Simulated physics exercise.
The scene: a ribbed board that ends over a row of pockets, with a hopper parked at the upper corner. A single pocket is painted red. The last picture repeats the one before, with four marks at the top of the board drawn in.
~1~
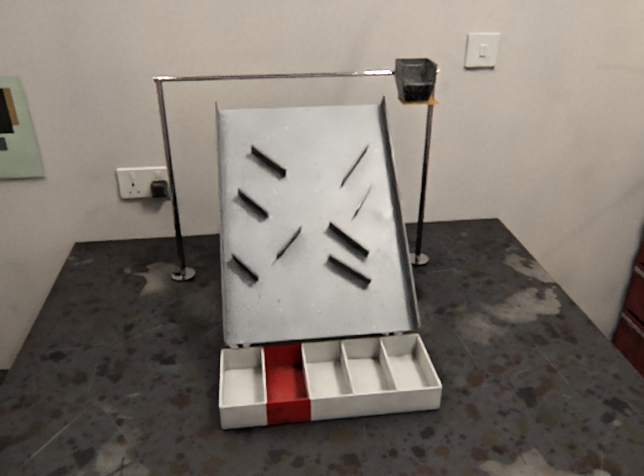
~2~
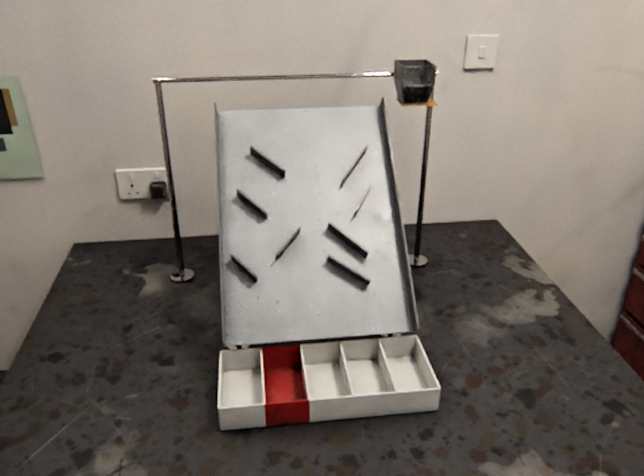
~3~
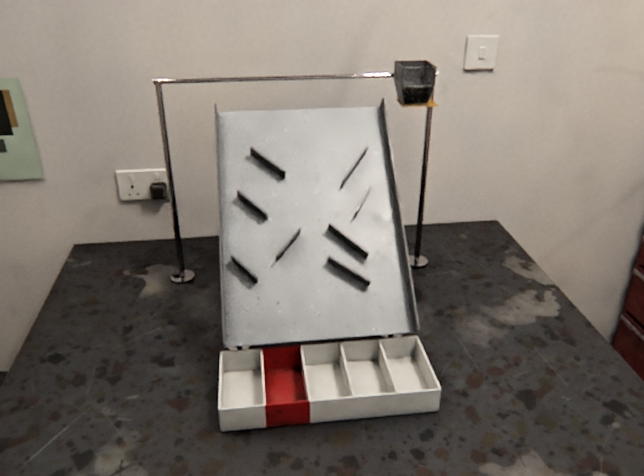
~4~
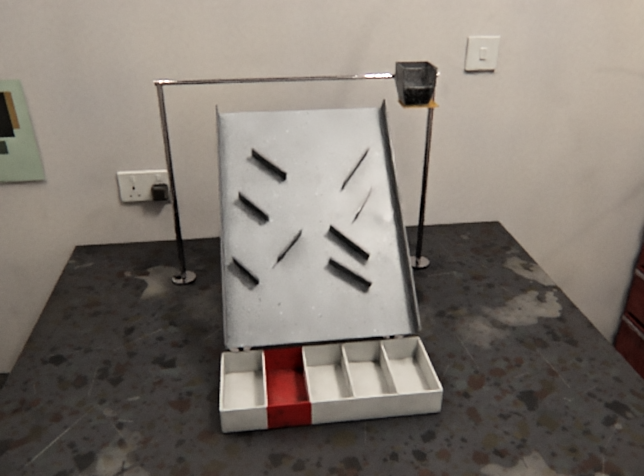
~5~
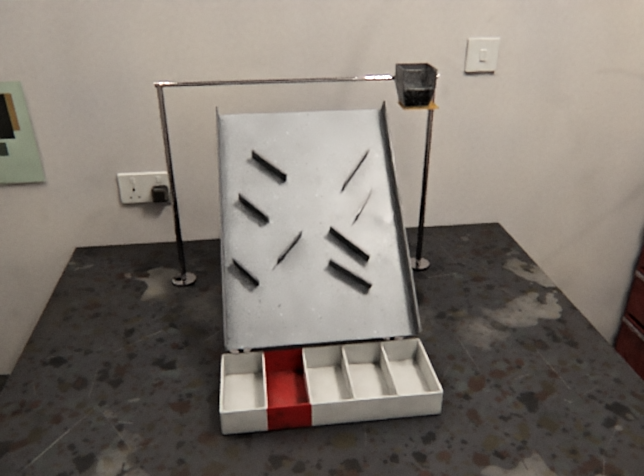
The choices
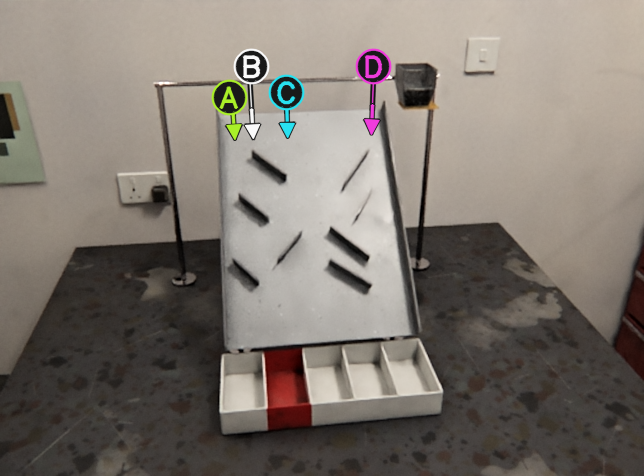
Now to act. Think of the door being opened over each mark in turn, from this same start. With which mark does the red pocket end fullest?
A.
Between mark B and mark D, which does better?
B.
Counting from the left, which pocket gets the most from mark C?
It is the third one.
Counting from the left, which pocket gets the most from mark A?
The second from the left.
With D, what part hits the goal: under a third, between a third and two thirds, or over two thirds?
Mark D gives under a third.
On the marked copy, mark A meets the board at (234, 134); mark B meets the board at (252, 133); mark C meets the board at (287, 132); mark D meets the board at (371, 129).
If A is chosen, about two thirds in the red pocket, about a quarter in other pockets, a small part held on the board.
If B is chosen, about a third in the red pocket, about half in other pockets, a small part held on the board.
If C is chosen, a small part in the red pocket, most in other pockets, a stray few outside the box.
If D is chosen, a small part in the red pocket, about two thirds in other pockets, a stray few held on the board, about a quarter outside the box.
